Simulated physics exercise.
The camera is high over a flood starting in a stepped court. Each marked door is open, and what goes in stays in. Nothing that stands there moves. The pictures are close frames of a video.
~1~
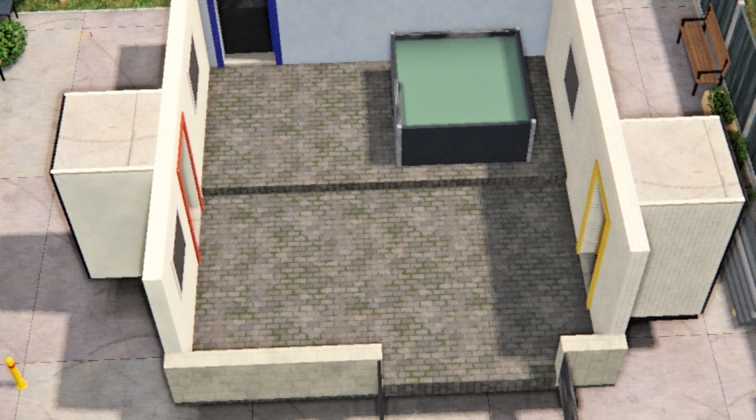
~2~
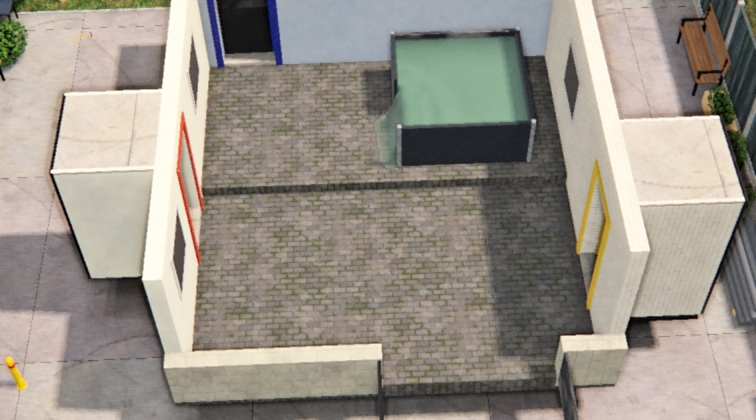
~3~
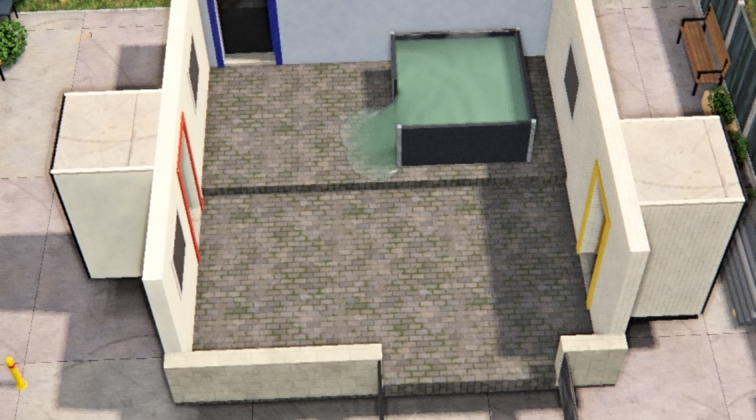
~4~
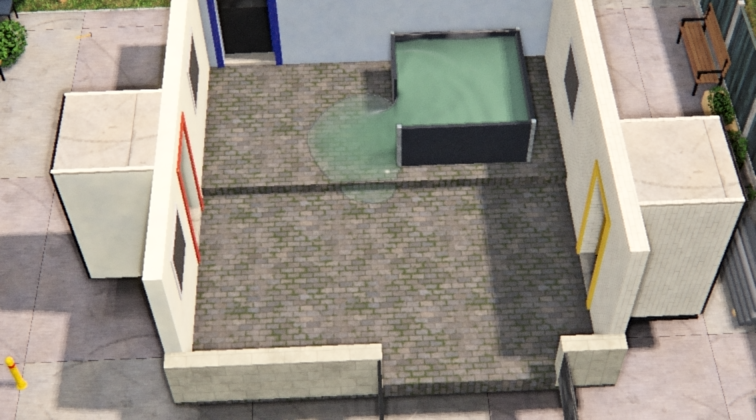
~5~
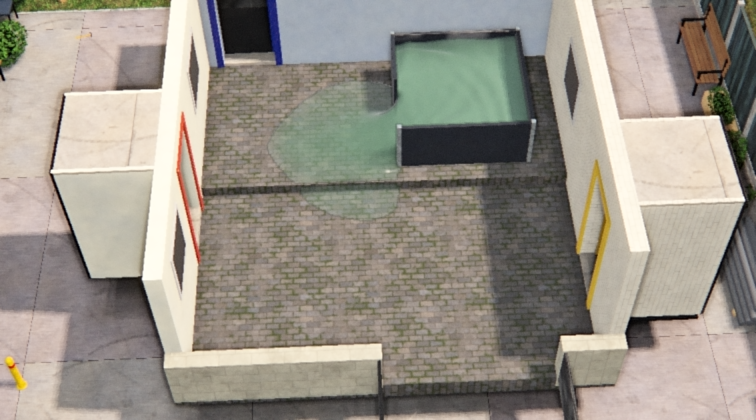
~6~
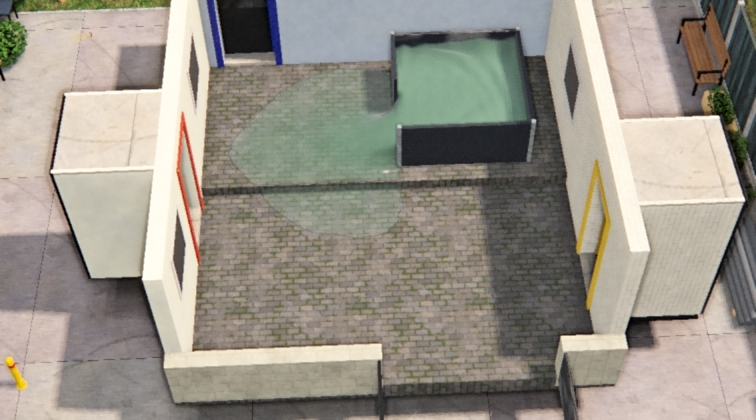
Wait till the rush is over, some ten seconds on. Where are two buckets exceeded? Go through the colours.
The red door lets in a lot; the blue door lets in a lot; the yellow door lets in a lot.
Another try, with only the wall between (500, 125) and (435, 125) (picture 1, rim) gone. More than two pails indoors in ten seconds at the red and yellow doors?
One by one: Red keeps below it, yellow passes that mark.
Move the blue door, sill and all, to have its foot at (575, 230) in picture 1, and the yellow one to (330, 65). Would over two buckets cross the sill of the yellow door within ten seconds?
In short: Yellow door is over.
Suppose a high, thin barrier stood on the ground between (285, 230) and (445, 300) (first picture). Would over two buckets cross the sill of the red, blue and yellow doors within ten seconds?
My reading: Red door floods; blue door passes that mark; yellow door lets more in.
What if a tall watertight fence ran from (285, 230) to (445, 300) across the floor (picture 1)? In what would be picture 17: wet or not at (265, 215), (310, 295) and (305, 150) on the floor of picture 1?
In turn: Wet, dry, awash.
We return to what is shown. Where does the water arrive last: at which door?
The yellow door.
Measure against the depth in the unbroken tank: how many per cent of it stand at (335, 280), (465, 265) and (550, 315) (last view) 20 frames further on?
About 2, 0 and 0 per cent.
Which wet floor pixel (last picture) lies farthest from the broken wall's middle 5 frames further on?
Near (198, 274).
A moment on, water covers 40 % of the floor; the red door under two buckets in, the blue door wet at the sill, nothing in, the yellow door not reached.
Next, water covers 50 % of the floor; the red door over two buckets in, the blue door under two buckets in, the yellow door not reached.
Then, water covers 55 % of the floor; the red door over two buckets in, the blue door far over two buckets in, the yellow door not reached.
Later, water covers 90 % of the floor; the red door far over two buckets in, the blue door far over two buckets in, the yellow door over two buckets in.
In the end, water covers 95 % of the floor; the red door far over two buckets in, the blue door far over two buckets in, the yellow door far over two buckets in.
